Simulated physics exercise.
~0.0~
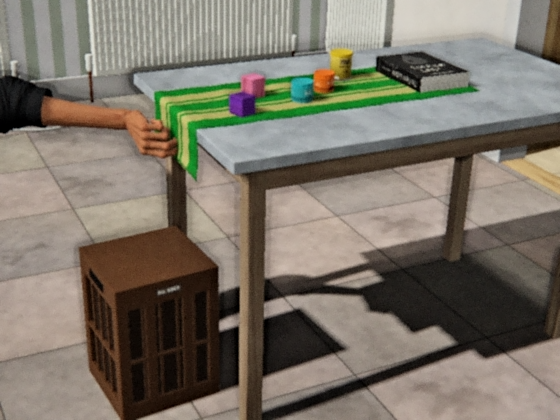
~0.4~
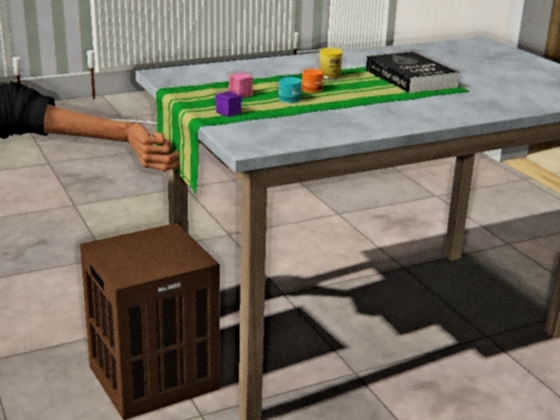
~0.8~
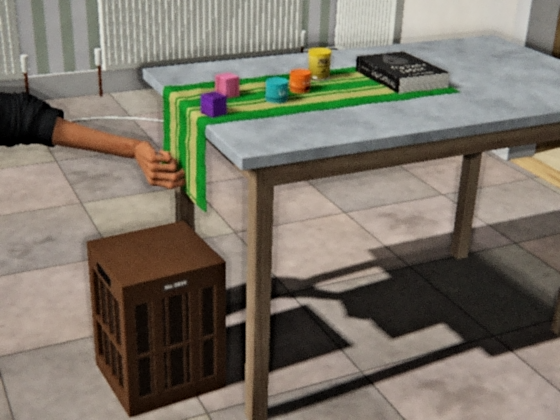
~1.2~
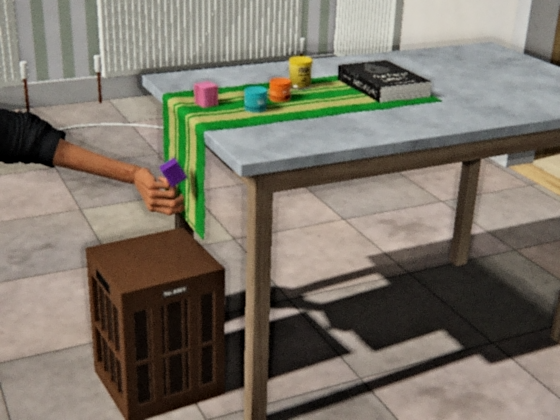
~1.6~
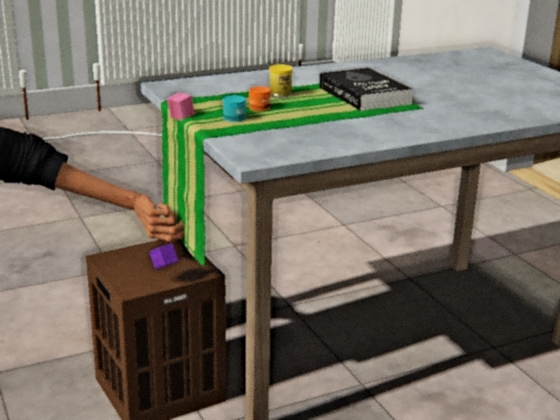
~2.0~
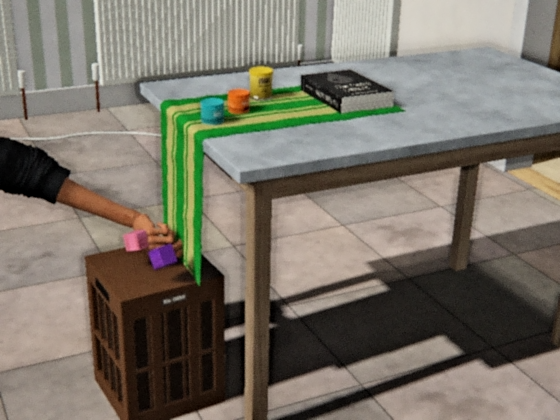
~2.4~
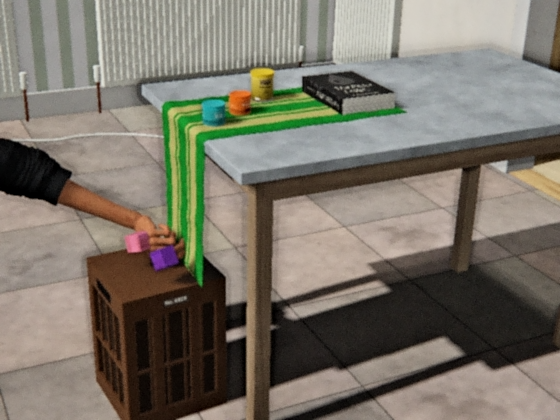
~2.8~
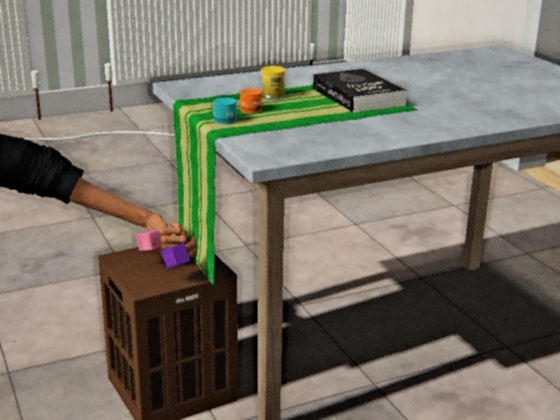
A green striped scarf, seen from slightly above and to the side, lies along a grey table in a tiled room, carrying pink and purple cubes near its left end, turquoise, orange and yellow pots behind them, and a black book. A hand reaching in from the left draws the hanging end down towards a brown crate, and everything on the scarf slides left. The purple cube tips over the edge and drops onto the crate. The pink cube follows, landing beside it. The hand stops with the hem at the crate, the pots and book still on the table.
